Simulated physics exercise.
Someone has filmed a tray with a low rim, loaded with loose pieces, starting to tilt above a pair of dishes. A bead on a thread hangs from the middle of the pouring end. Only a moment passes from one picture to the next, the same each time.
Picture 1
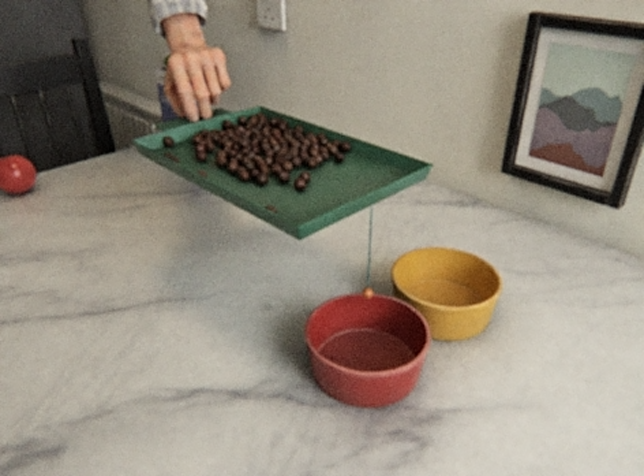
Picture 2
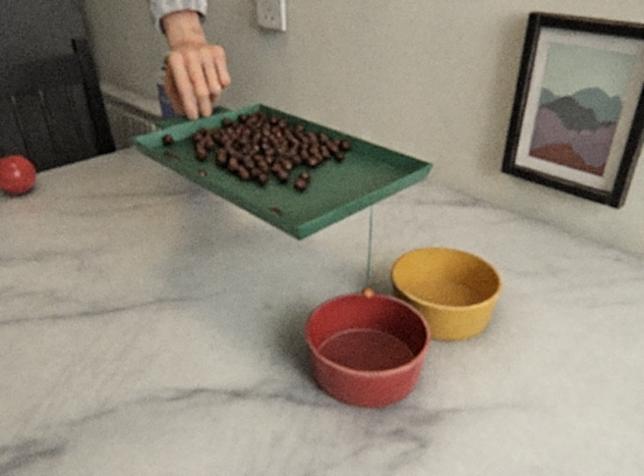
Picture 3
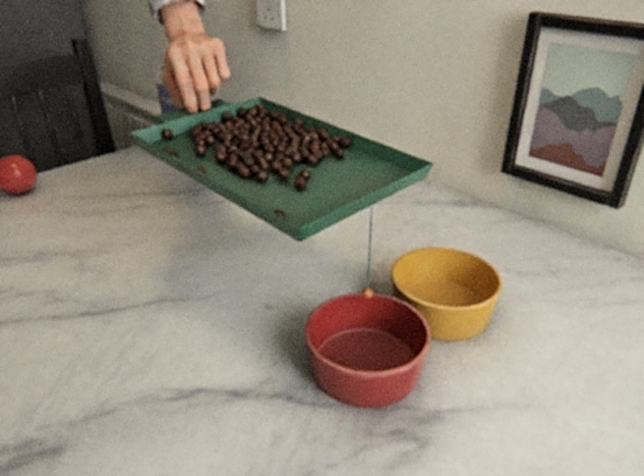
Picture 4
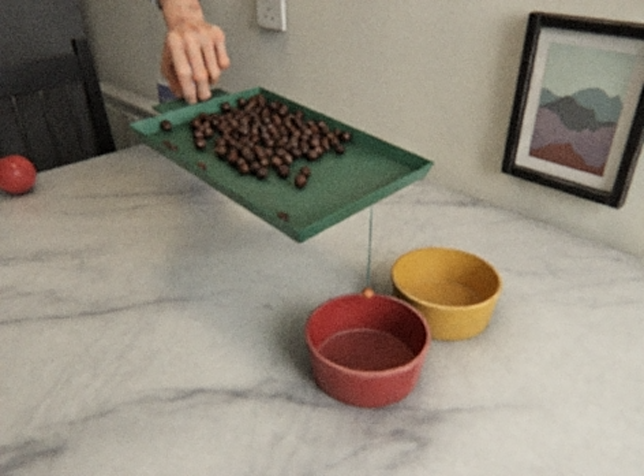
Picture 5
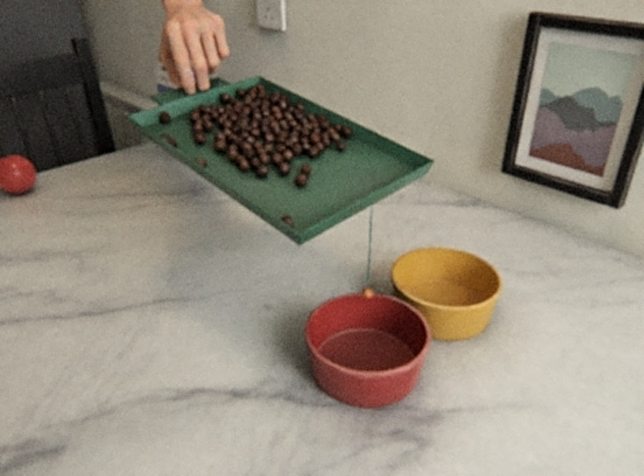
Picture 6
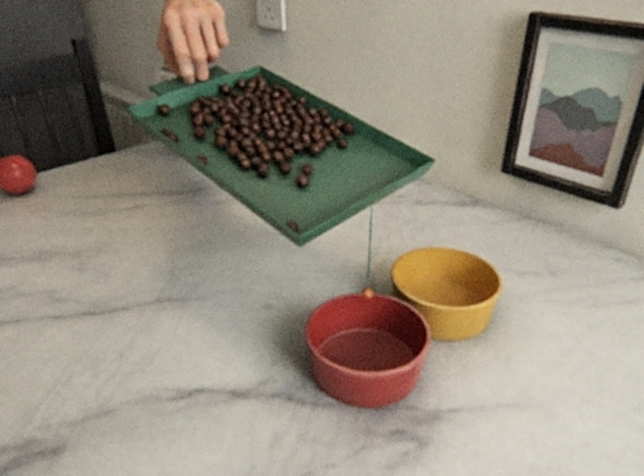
A green low-rimmed tray loaded with dark brown chocolate balls is held by a hand above a pale, grey-veined marble table, seen from slightly above by a still camera. Below its near end, where a small orange bead hangs on a thread, sit a red bowl and, behind it to the right, a yellow one. The hand slowly raises the tray's far end, the near edge dips slightly at its left corner, and a few balls shift.
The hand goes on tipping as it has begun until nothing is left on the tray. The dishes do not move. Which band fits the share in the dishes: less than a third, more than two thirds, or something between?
The two hold between a third and two thirds of the load.
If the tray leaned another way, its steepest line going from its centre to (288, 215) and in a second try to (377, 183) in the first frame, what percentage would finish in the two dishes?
Near 40 % and 90 %.
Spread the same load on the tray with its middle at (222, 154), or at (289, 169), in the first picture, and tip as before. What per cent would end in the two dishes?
In turn 50 and 50 in a hundred.
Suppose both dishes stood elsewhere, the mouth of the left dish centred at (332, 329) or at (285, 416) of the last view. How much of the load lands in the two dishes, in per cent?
First some 70, then 60 per cent.
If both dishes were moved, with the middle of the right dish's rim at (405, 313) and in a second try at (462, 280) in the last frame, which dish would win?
In turn: The left-hand dish; the left dish.
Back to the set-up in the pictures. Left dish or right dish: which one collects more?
The winner is the dish on the left.
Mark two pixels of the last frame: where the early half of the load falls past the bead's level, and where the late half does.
Around (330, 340) and then (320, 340).
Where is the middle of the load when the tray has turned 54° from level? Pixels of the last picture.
At about (320, 207).
Just after the last frame, tray tipped steeply; the larger part on the tray; about a tenth in the left dish; about a tenth outside both; about a tenth in the air.
A moment on, tray tipped right over; just a few on the tray; roughly half in the left dish; roughly half outside both; just a few in the air.
Further on, tray tipped past a quarter turn; roughly half in the left dish; roughly half outside both.
When it is over, tray tipped past a quarter turn; roughly half in the left dish; not one in the right dish; roughly half outside both.
